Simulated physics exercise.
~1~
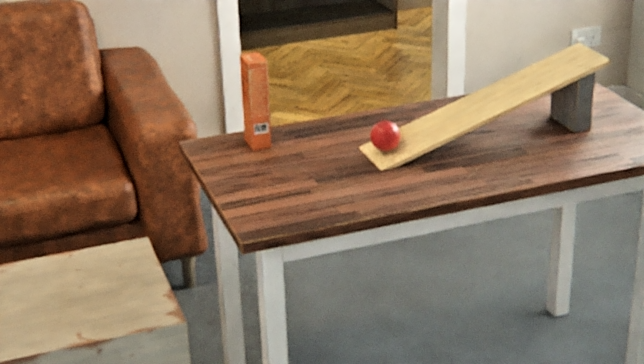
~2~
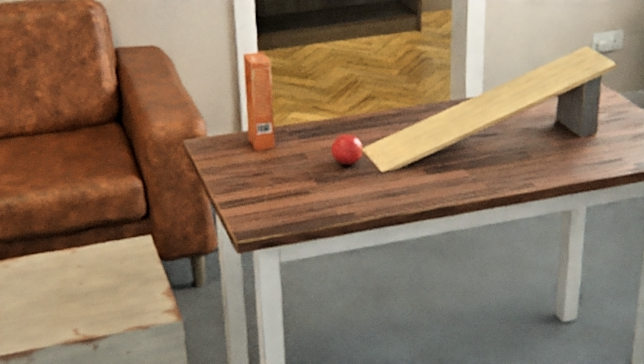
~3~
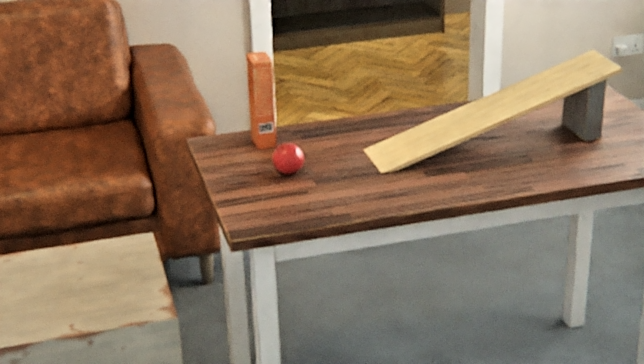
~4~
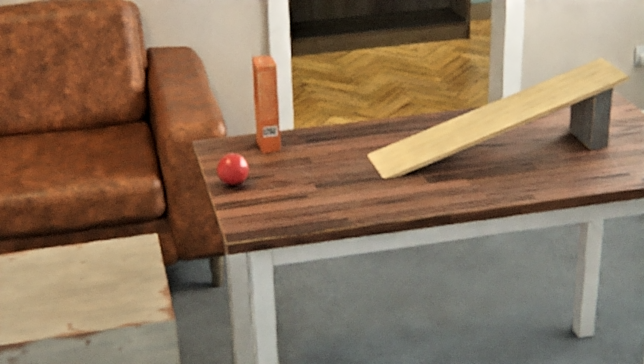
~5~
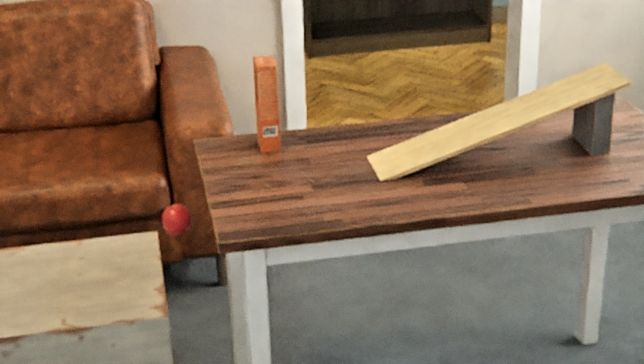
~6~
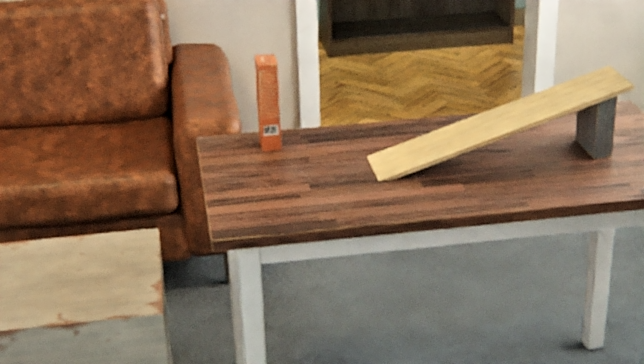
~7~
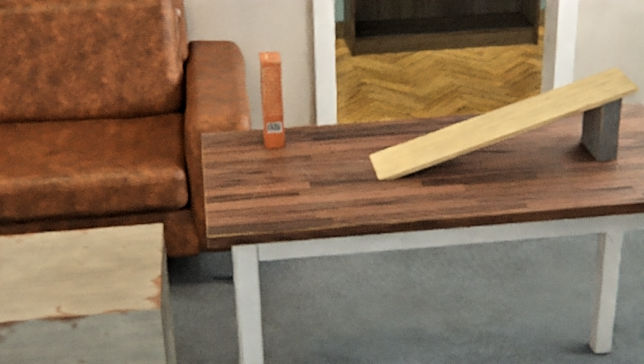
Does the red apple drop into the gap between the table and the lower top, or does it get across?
The red apple drops into the gap after rolling off the left edge of the table. It does not get across to the lower top.
